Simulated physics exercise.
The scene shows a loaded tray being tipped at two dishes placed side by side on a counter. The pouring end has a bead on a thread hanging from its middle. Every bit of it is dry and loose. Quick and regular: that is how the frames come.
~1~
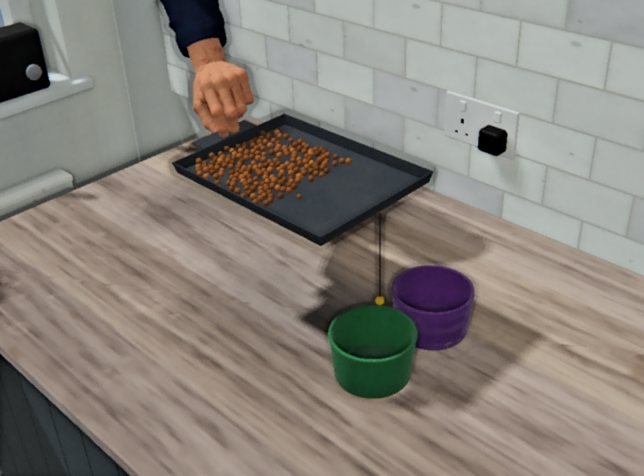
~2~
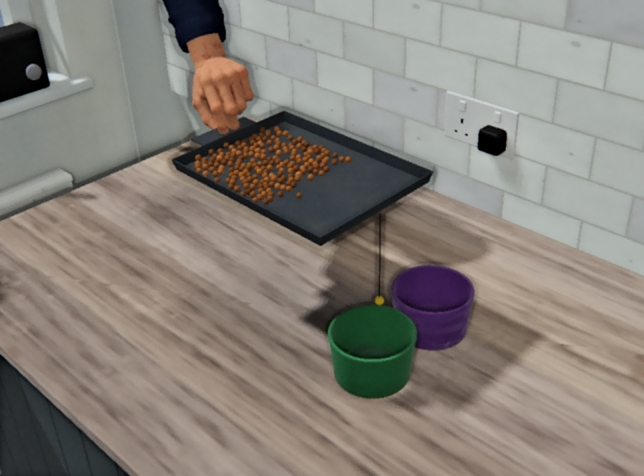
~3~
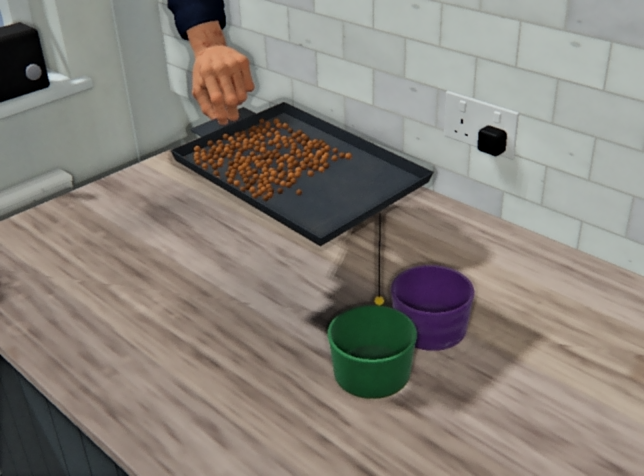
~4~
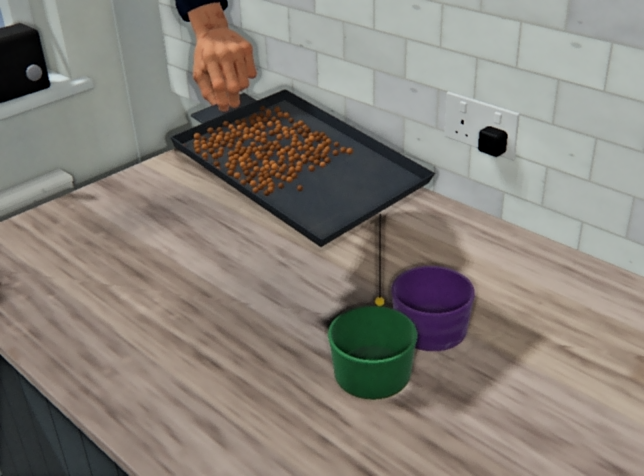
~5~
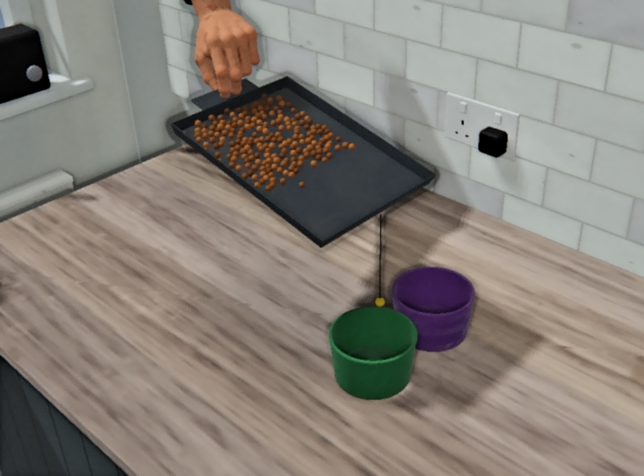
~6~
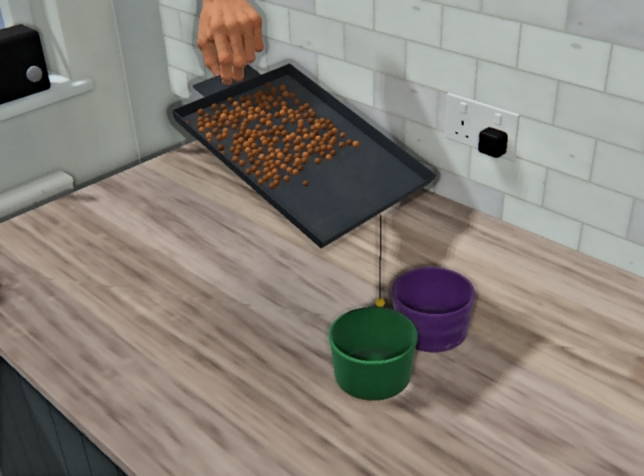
A hand in a dark sleeve lifts the far left end of a dark tray above a pale wood counter, seen from above at an angle, with white tiles and a socket behind. Small orange-brown balls cover the tray's left part, while a yellow bead hangs on a thread by a green dish at front left and a purple one behind right. The tray's slope steepens steadily, the dishes and camera staying still.
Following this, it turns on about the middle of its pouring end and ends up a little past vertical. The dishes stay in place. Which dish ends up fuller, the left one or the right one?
The left one.
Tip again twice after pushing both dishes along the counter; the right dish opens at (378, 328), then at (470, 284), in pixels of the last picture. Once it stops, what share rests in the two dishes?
First try: Around 40 percent; second try: Around 60 percent.
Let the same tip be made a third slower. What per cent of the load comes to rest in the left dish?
Share: Roughly 50%.
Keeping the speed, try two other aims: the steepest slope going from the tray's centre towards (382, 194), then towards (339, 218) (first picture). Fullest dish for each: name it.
Heading one: The dish placed right; heading two: The dish placed left.
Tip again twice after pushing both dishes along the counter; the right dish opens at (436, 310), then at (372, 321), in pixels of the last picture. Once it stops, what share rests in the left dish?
You'd get 50 in a hundred first and 0 in a hundred after that.
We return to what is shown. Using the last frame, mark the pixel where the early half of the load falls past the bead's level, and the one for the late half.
I'd place the first part at (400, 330) and the rest at (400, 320).
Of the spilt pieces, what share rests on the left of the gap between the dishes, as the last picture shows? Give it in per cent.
About 30 percent.
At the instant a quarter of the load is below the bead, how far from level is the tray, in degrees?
Reading: Some 65°.
Soon, tray tipped steeply; about two thirds on the tray; a stray few in the left dish; a stray few in the right dish; a small part outside both; about a third in the air.
A while on, tray tipped right over; about a quarter on the tray; a small part in the left dish; a small part in the right dish; about a third outside both; about a quarter in the air.
Towards the end, tray tipped past a quarter turn; about a third in the left dish; a small part in the right dish; about half outside both.
Finally, tray tipped past a quarter turn; about a third in the left dish; a small part in the right dish; about half outside both.
